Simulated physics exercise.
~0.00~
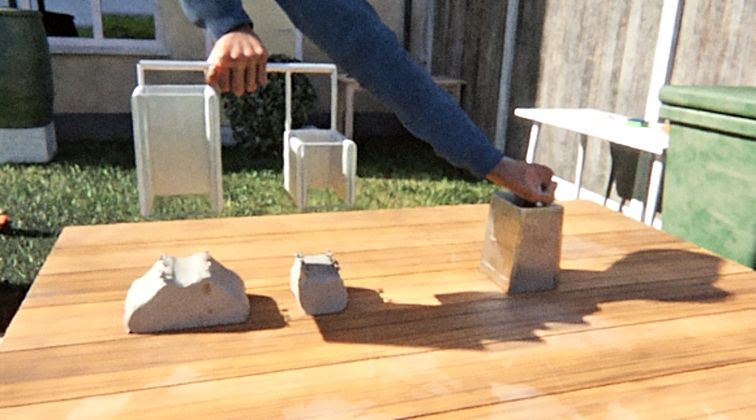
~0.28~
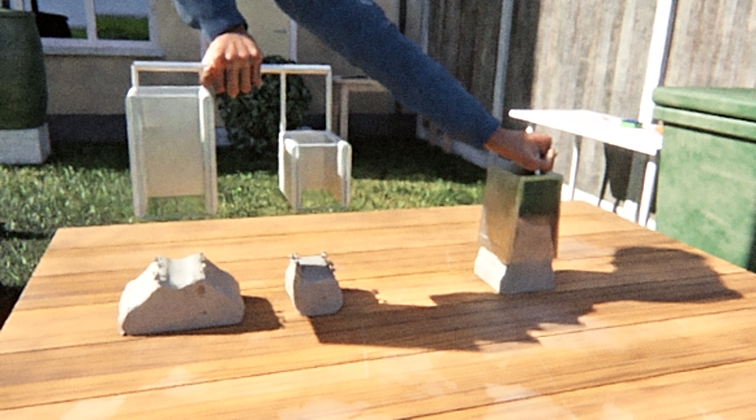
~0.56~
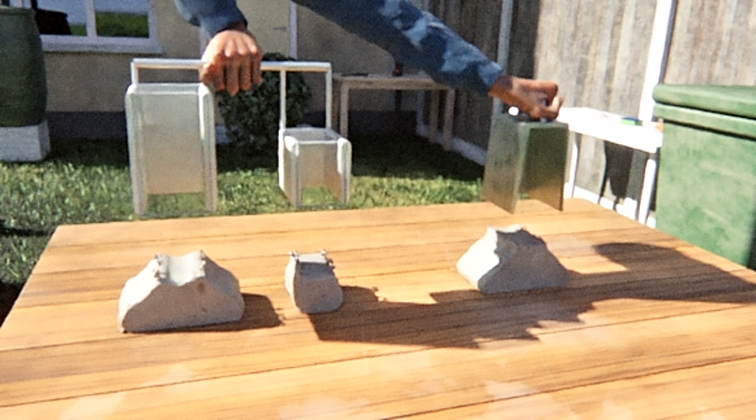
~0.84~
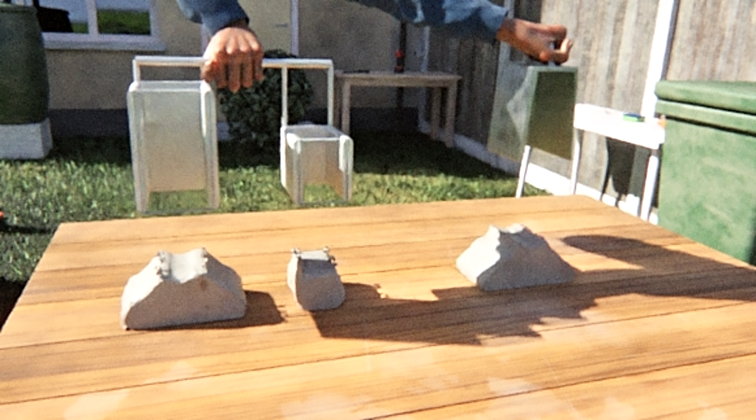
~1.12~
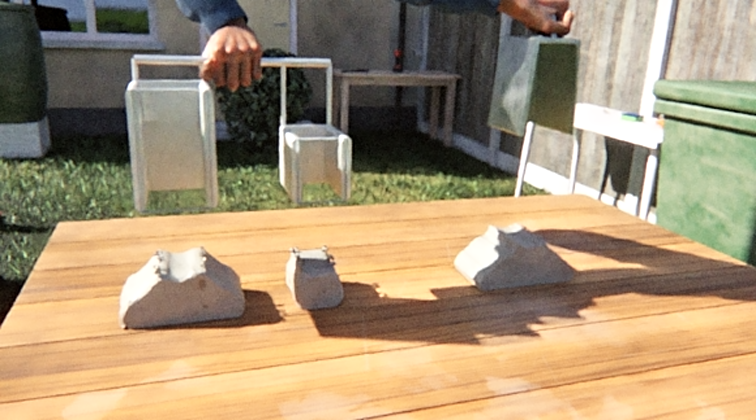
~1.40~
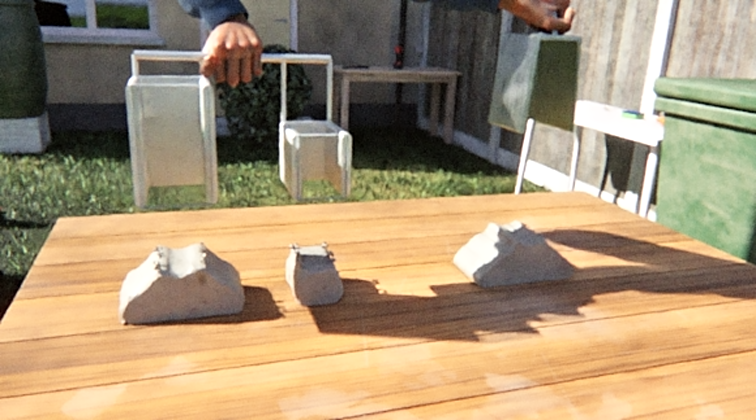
In a sunny backyard, a hand lifted a metal tin straight up off a wooden table, and the wet grey mortar inside slumped into a low, lumpy mound beside two similar blocks, staying there while the tin was held above.
